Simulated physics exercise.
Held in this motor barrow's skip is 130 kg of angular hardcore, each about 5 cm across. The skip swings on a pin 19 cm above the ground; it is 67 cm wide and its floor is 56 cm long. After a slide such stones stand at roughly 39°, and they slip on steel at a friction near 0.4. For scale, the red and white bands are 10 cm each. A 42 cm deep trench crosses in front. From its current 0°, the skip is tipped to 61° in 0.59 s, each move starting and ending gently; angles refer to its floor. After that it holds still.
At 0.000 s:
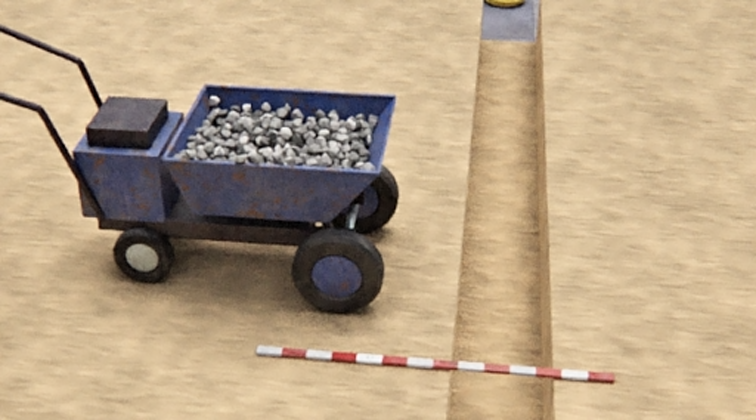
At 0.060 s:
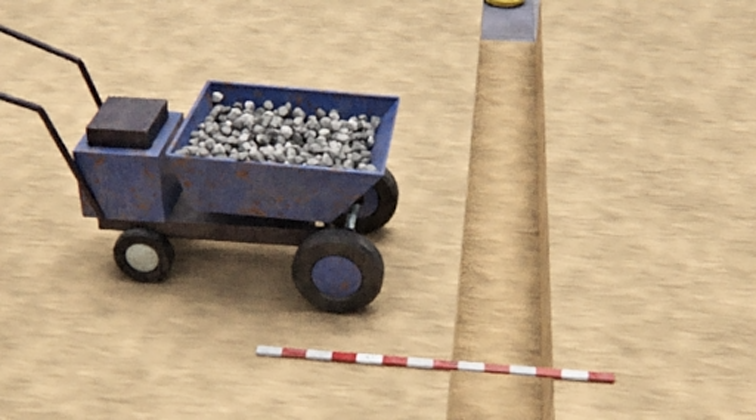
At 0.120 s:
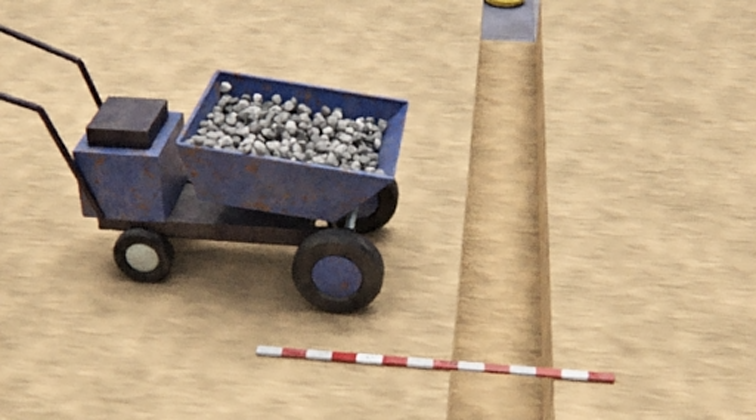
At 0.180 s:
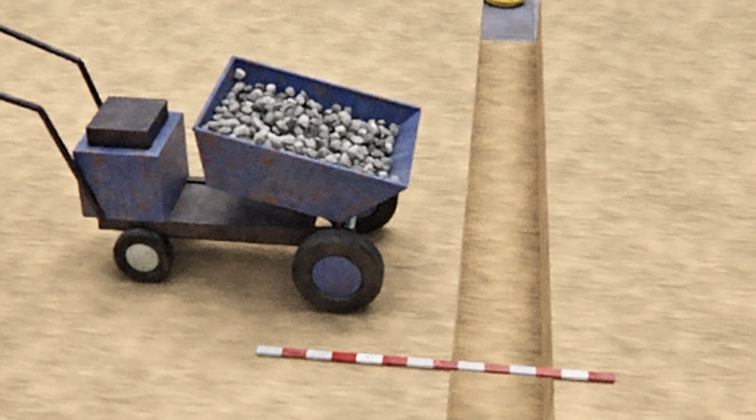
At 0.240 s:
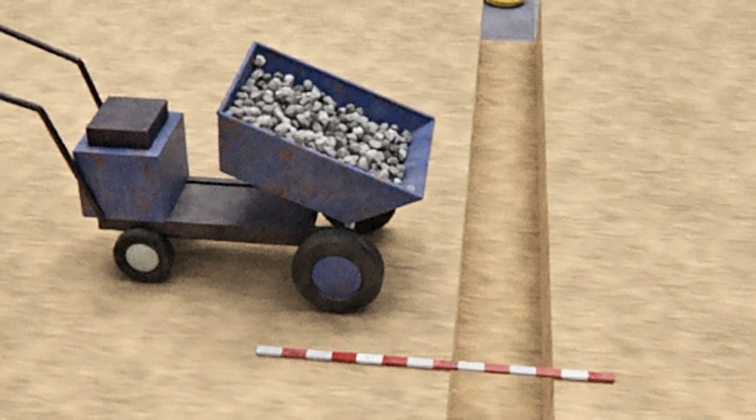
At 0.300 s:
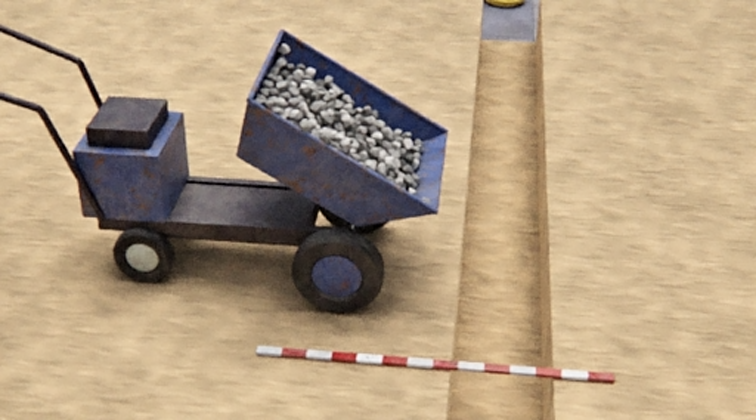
In this clip, a blue motor barrow stands on sandy ground left of a trench, with a red-and-white banded pole lying in front, as its skip of grey stones tilts steadily toward the right, its rear end rising.
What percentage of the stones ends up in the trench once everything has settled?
About 47 per cent.
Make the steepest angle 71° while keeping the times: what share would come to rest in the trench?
Roughly 80 percent.
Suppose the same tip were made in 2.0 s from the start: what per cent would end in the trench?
It would come to roughly 30 per cent.
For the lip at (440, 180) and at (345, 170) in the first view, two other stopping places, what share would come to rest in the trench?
Around 15 and then 50 percent.
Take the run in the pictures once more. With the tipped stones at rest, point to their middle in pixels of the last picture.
(518, 347).
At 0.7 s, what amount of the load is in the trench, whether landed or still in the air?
Close to 5 per cent at that time.
After 0.4 s the floor is at 51°; 100 % in the skip; the foremost stones are at (444, 208).
After 0.7 s the floor is at 61°; 93 % in the skip, 7 % in the trench; the foremost stones are at (517, 252).
After 1.0 s the floor is at 61°; 57 % in the skip, 34 % in the trench, 9 % past the trench; the foremost stones are at (639, 297).
After 3.0 s the floor is at 61°; 45 % in the skip, 47 % in the trench, 9 % past the trench; the foremost stones are at (692, 292).
